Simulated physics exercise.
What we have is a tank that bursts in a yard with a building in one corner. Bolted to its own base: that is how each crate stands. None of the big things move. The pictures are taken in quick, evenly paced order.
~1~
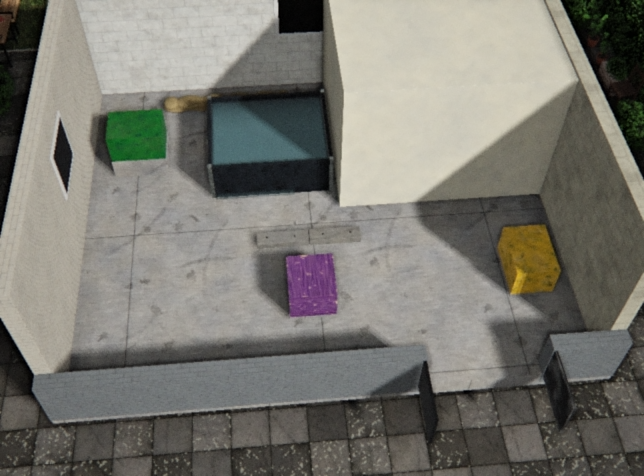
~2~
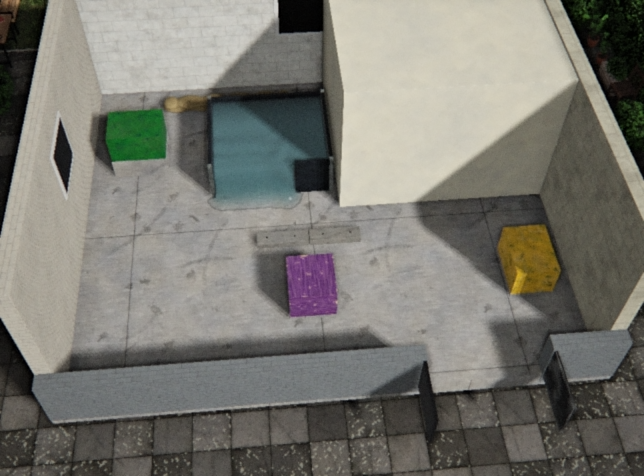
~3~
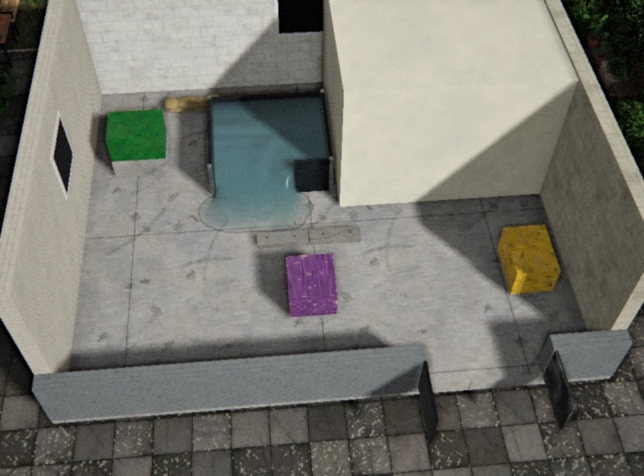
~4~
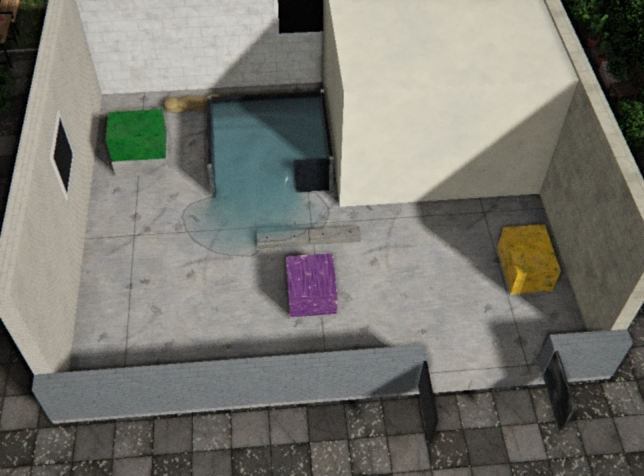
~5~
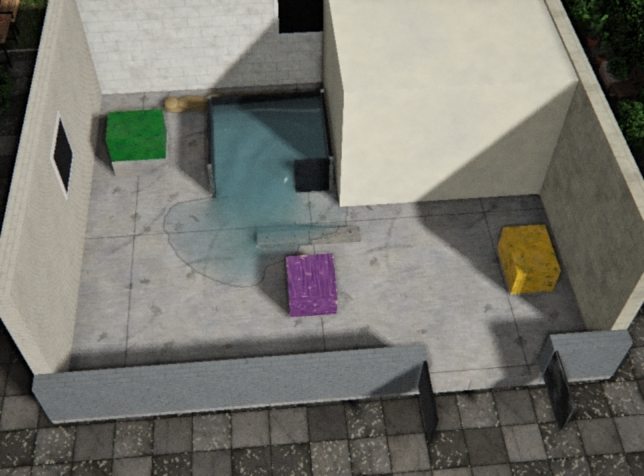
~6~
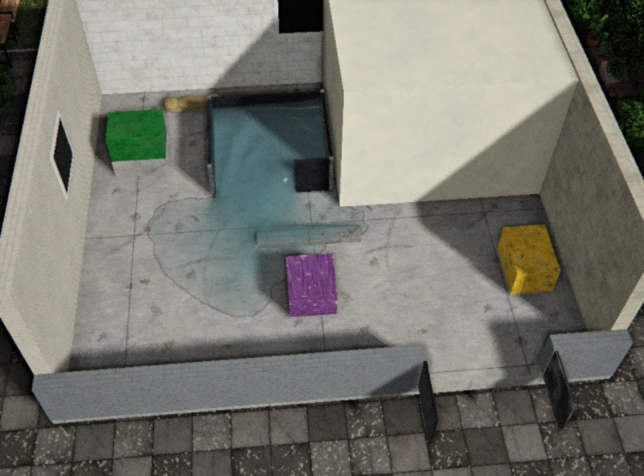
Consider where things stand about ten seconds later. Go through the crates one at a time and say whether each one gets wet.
In order: Yellow crate: A wet one; purple crate: A wet one; green crate: A dry one.
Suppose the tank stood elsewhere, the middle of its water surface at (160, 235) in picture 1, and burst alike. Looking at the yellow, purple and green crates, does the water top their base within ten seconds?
Going through them, the yellow one gets flooded, the purple one gets flooded and the green one is left untouched.
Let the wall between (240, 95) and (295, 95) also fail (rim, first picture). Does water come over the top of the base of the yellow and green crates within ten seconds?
As I see it, the yellow crate is not reached, and the green crate is not reached.
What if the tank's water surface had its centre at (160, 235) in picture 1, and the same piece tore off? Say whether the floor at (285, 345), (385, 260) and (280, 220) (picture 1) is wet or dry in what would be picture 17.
As listed: Wet, dry, free of water.
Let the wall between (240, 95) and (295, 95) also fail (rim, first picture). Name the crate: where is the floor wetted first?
The one in green.
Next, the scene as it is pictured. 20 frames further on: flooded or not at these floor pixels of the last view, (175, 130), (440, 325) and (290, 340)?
First spared, second inundated, third inundated.
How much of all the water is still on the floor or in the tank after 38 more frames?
My estimate is some 100 percent.
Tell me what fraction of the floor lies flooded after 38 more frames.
That works out to some 85 in a hundred.
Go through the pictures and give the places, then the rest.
In the first frame, the tank at (269, 131) is whole and still.
In the second frame, the front is at (297, 200), out from the gap at (255, 182).
In the third frame, water pours out at (255, 185) and has run to (296, 224).
In the fourth frame, the front is at (226, 251), out from the gap at (255, 185).
In the fifth frame, water pours out at (255, 186) and has run to (241, 283).
In the sixth frame, water pours out at (255, 186) and has run to (235, 311).
A moment on, water covers 35 % of the floor; the yellow crate not reached, the purple crate water round its plinth, the green crate not reached.
Next, water covers 55 % of the floor; the yellow crate not reached, the purple crate water round its plinth, the green crate not reached.
Then, water covers 70 % of the floor; the yellow crate water round its plinth, the purple crate water round its plinth, the green crate not reached.
Later, water covers 85 % of the floor; the yellow crate water round its plinth, the purple crate water round its plinth, the green crate water round its plinth.
In the end, water covers 95 % of the floor; the yellow crate was topped, the purple crate was topped, the green crate stayed above the water.
